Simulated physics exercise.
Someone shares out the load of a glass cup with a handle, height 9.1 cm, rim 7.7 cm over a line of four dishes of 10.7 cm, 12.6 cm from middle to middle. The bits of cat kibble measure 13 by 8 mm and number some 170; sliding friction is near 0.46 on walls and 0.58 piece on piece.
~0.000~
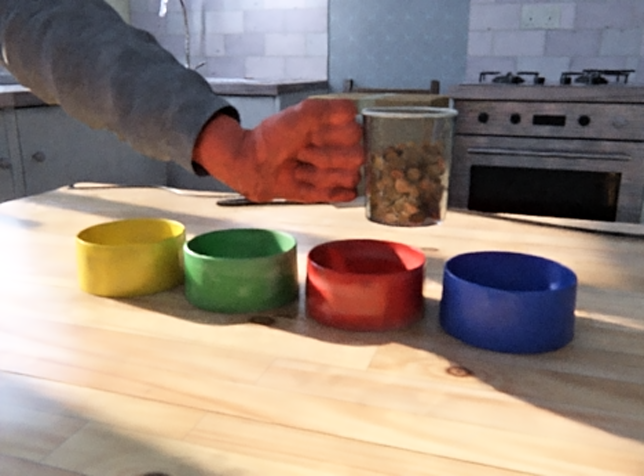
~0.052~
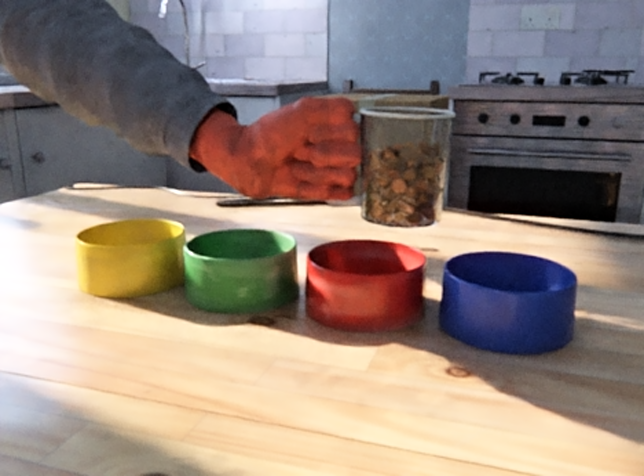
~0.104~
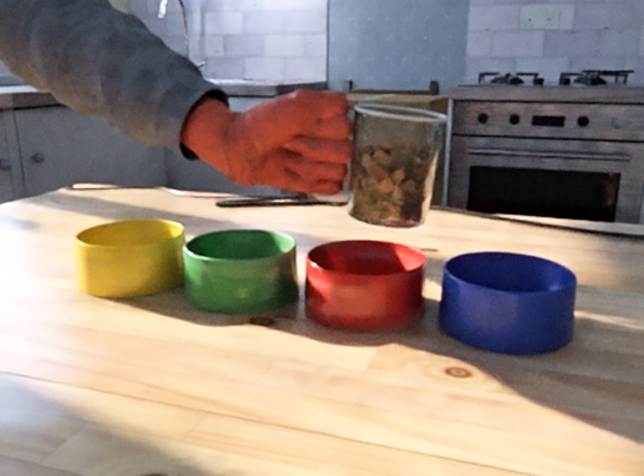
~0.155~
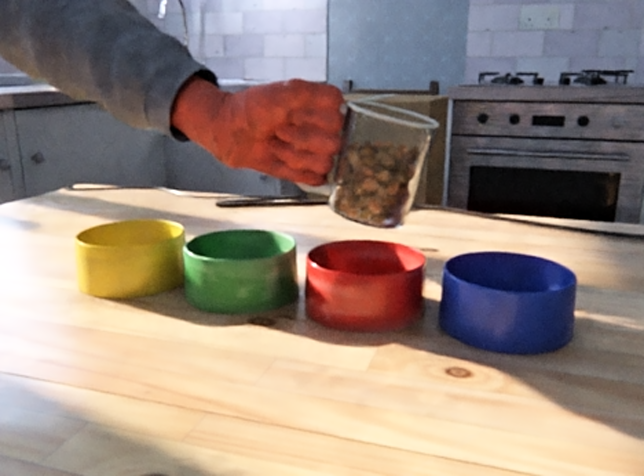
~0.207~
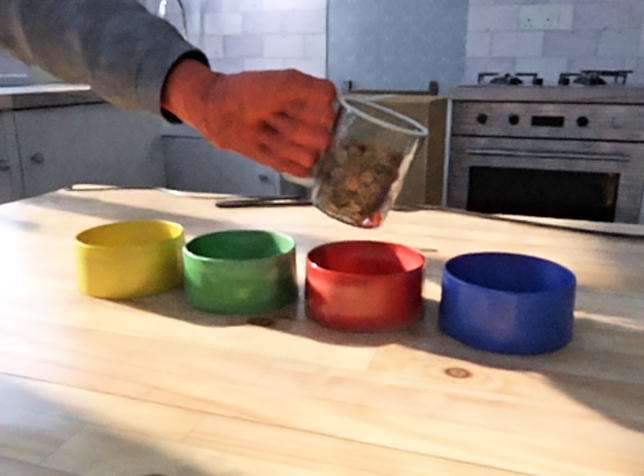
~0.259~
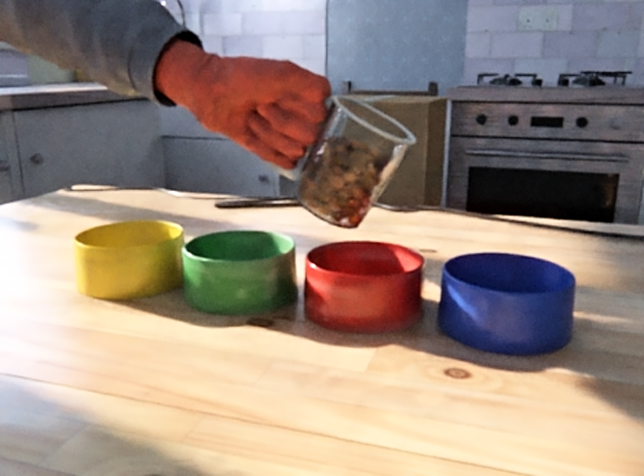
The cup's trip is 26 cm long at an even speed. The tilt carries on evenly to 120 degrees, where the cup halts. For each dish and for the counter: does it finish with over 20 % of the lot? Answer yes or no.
Red: No, blue: No, green: Yes, yellow: No, counter: Yes.
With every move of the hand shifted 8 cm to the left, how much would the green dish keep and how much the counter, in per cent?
Green 0; counter 10.
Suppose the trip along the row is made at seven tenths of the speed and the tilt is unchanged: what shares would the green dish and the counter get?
Then: Green 70; counter 20.
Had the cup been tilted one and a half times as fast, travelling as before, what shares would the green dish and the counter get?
Then: Green 80, counter 10.
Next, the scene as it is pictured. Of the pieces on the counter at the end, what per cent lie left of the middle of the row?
Some 100 per cent.
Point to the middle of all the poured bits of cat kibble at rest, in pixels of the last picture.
Around (222, 280).
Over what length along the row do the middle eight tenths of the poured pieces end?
About 9 cm.
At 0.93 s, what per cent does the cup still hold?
Roughly 75 per cent.
After 0.66 s, tilt 85 degrees; cup holds 100 %.
Then, at 0.93 s, tilt 119 degrees; cup holds 75 %, green 25 %.
Then, at 1.31 s, tilt 120 degrees; cup holds 10 %, green 65 %.
In the end, at 2.1 s, red 0 %, blue 0 %, green 70 %, yellow 0 %, counter 30 %.
